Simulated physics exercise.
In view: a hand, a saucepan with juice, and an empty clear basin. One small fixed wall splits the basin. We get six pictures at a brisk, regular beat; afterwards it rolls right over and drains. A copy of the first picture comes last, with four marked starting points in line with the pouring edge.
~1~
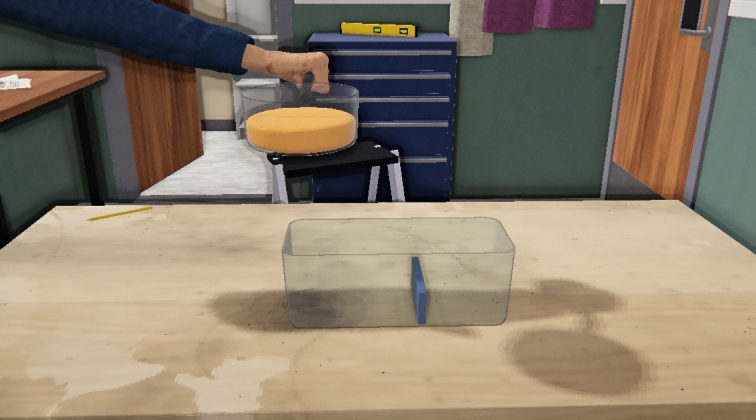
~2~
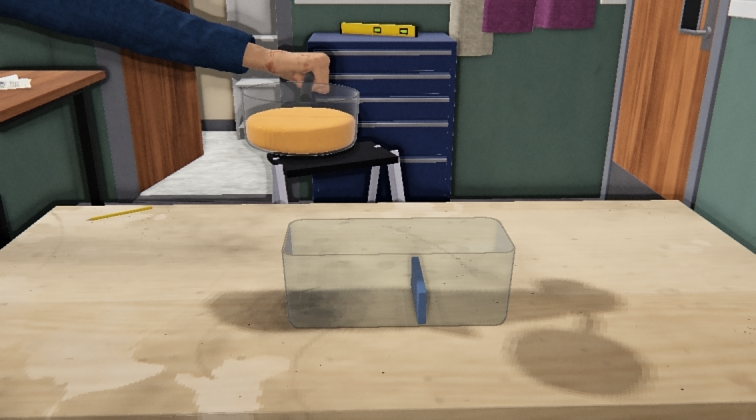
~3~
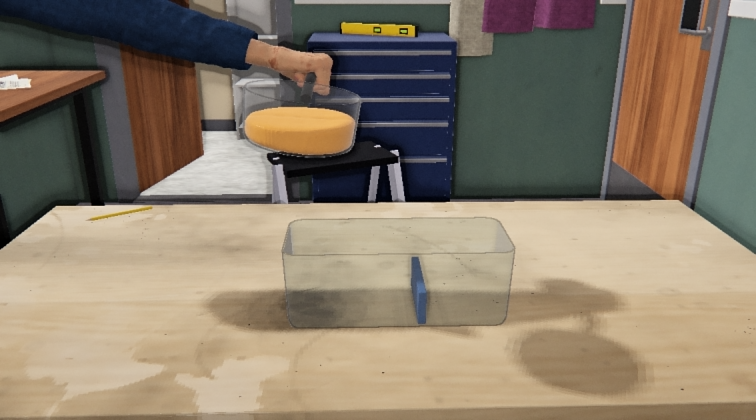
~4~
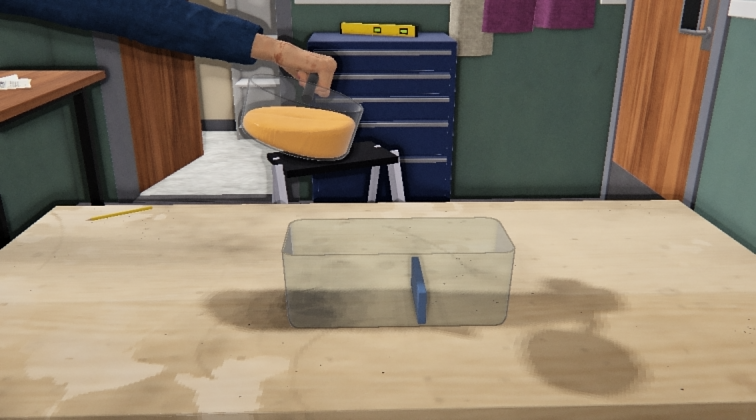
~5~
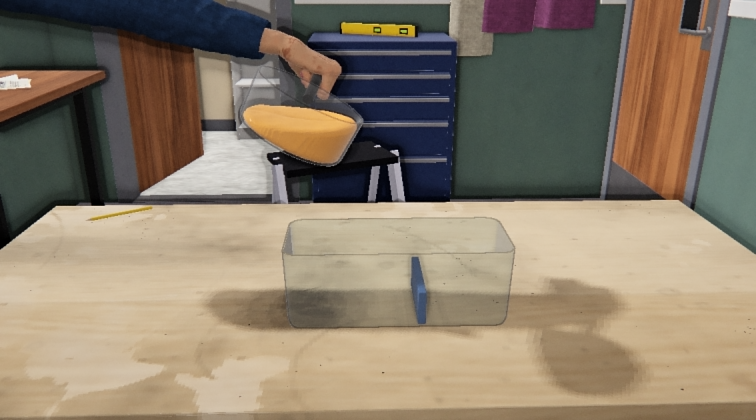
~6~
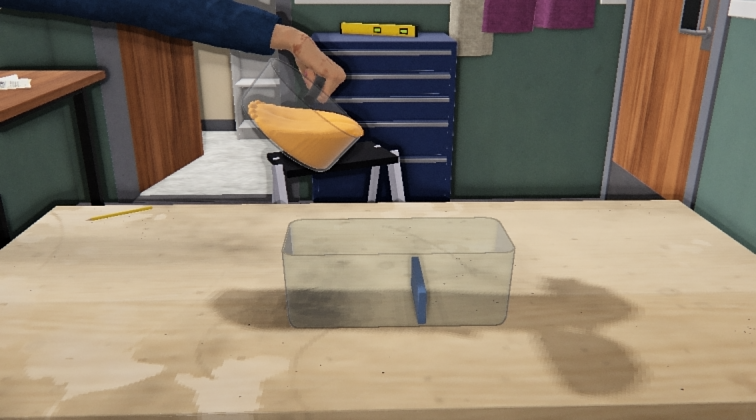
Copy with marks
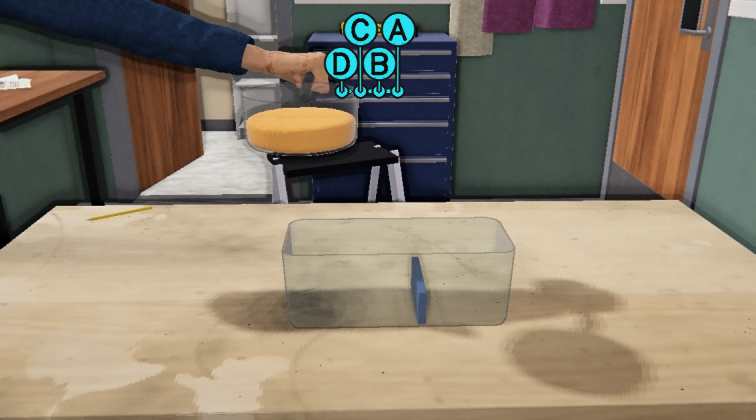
A hand held a clear saucepan of orange juice above a wooden table with an empty clear basin on it, then steadily tilted the pan to the right until the juice reached over its lip.
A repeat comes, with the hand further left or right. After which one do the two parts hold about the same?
Best: A.
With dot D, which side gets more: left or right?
The left side.
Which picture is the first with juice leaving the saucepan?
Picture 6.
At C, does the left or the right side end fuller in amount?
The left one.
In cyan, A at (397, 91); B at (379, 91); C at (360, 91); D at (341, 91).
If A is chosen, about 47 % ends left of the wall and 51 % right of it.
If B is chosen, about 74 % ends left of the wall and 22 % right of it; 3 % is lost outside.
If C is chosen, about 94 % ends left of the wall and 4 % right of it; 3 % is lost outside.
If D is chosen, about 89 % ends left of the wall and 6 % right of it; 5 % is lost outside.
